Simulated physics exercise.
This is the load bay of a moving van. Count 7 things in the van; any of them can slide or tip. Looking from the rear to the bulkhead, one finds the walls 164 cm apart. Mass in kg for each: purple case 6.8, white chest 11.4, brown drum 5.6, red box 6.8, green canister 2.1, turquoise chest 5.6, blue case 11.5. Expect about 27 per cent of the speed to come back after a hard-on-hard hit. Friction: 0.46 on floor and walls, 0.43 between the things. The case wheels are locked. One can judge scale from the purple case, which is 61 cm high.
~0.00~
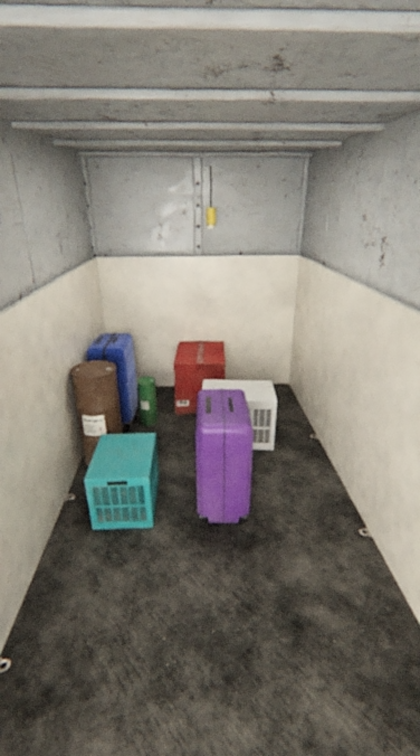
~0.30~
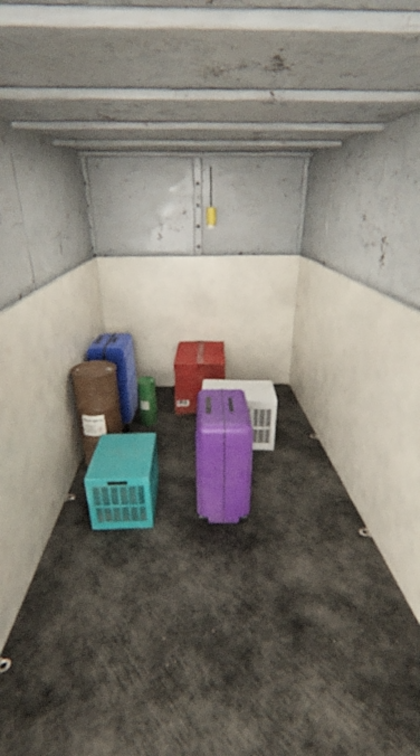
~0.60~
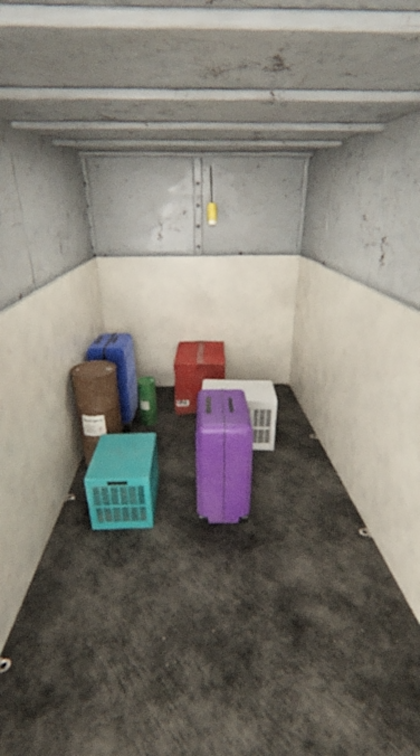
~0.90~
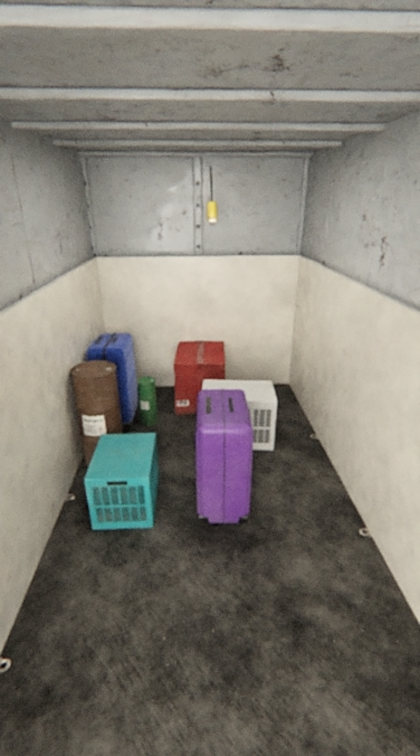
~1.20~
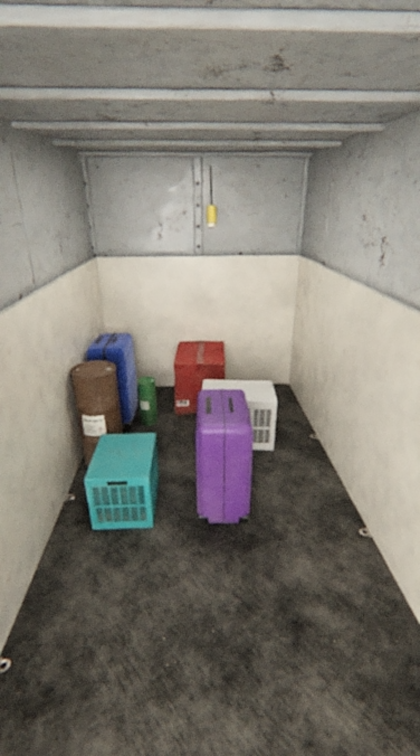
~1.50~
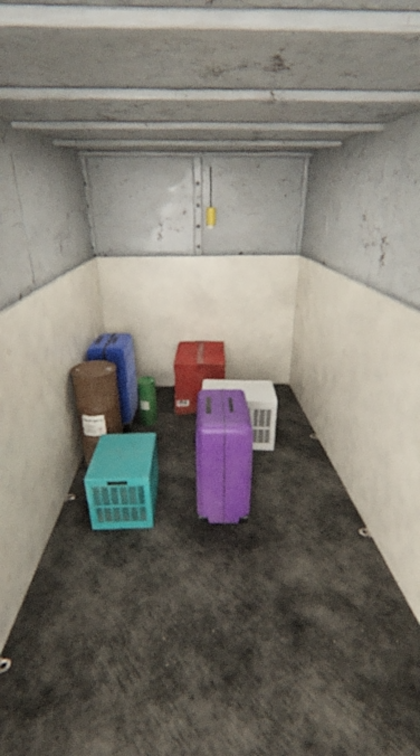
The footage shows the inside of a gray and cream cargo bay holding a purple case, white and turquoise chests, a brown drum, a red box, a green canister and a blue case, all staying still throughout.
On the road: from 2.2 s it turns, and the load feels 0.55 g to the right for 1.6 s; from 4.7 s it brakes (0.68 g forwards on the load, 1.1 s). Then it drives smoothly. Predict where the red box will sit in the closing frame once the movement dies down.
I would say around (275, 373).
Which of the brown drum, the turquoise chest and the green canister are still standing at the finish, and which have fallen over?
In the last frame the brown drum does not stay up, the turquoise chest remains up and the green canister does not stay up.
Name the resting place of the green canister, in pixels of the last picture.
It ends up near (254, 408).
By 3.00 s, force 0.55 g right; red box 15 cm from its spot near (219, 376); green canister on its side; brown drum tilted 47°.
By 3.30 s, force 0.55 g right; red box 50 cm from its spot near (261, 375); brown drum on its side; green canister on its side.
By 5.30 s, force 0.68 g forwards; red box 63 cm from its spot near (275, 373); purple case on its side; brown drum on its side.
When it is over (6.3 s), lying over in the van, purple case, brown drum, green canister and blue case; not toppled but over 15 cm from the start, white chest, red box and turquoise chest. End places, in pixels of the last picture, red box near (275, 373).
